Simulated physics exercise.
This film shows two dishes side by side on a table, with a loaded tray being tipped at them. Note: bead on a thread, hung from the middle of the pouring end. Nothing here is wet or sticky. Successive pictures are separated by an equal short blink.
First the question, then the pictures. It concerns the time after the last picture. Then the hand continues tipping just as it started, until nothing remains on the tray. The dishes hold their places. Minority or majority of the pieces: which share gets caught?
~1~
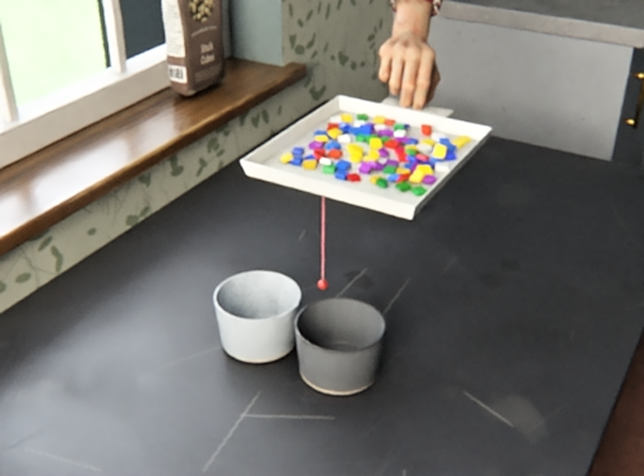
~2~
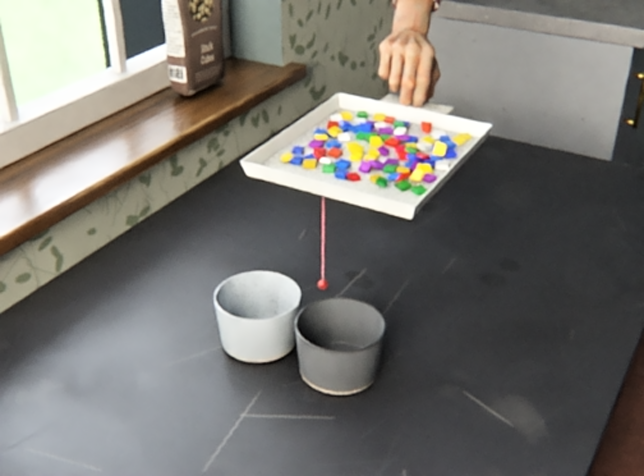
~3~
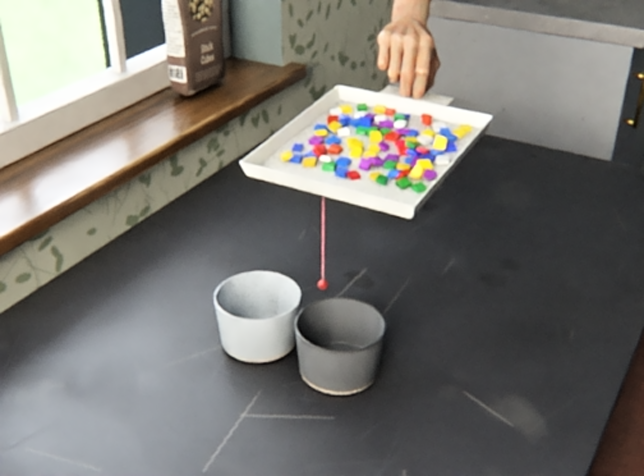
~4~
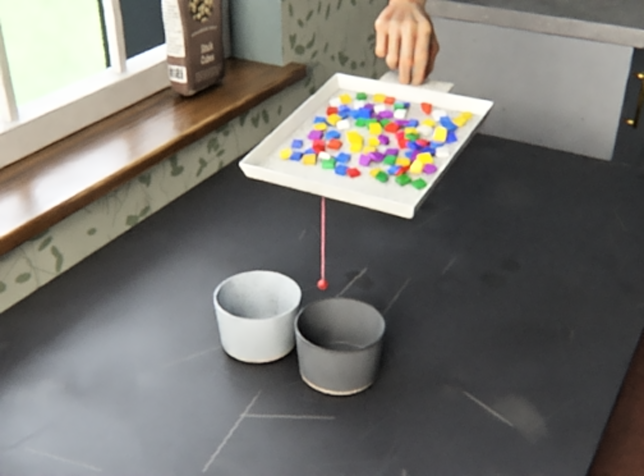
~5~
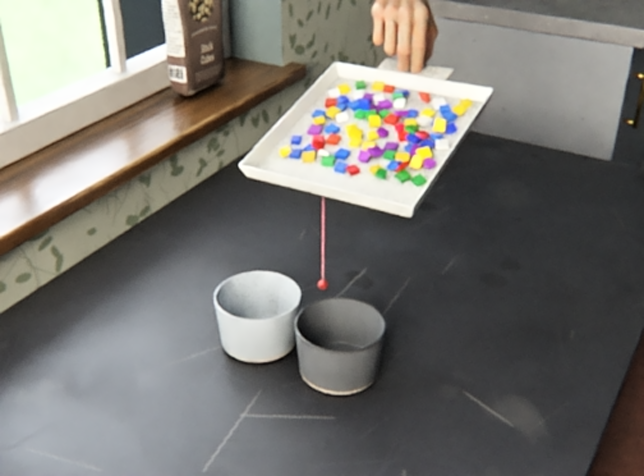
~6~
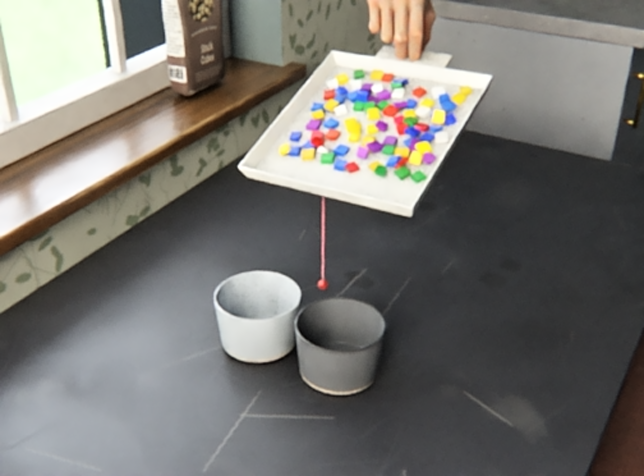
Majority.
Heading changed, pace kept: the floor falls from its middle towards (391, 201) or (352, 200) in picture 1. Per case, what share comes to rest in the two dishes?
The share is 20 per cent in the first and 60 per cent in the second.
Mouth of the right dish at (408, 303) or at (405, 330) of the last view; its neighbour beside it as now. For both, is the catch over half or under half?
For the earlier try a smaller portion is kept, for the later one a smaller portion.
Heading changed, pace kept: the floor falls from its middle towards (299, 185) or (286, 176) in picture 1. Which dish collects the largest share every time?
Try one: The leftmost dish. Try two: The leftmost dish.
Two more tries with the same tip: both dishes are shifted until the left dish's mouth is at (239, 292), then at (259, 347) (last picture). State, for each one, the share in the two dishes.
80 and 10 %.
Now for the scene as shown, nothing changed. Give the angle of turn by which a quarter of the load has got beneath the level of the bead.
Reading: Some 100°.
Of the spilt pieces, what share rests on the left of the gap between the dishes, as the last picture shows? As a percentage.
It works out at some 80 percent.
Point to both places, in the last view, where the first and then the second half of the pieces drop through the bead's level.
Near (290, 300) to start, and near (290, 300) afterwards.
Soon after the last picture, tray tipped steeply; nearly all on the tray; a small part in the air.
A little later, tray tipped right over; about two thirds on the tray; a small part in the right dish; a small part in the left dish; a small part outside both; a small part in the air.
Later still, tray tipped past a quarter turn; about a third in the right dish; about half in the left dish; about a quarter outside both.
At rest, tray tipped past a quarter turn; about a third in the right dish; about half in the left dish; about a quarter outside both.
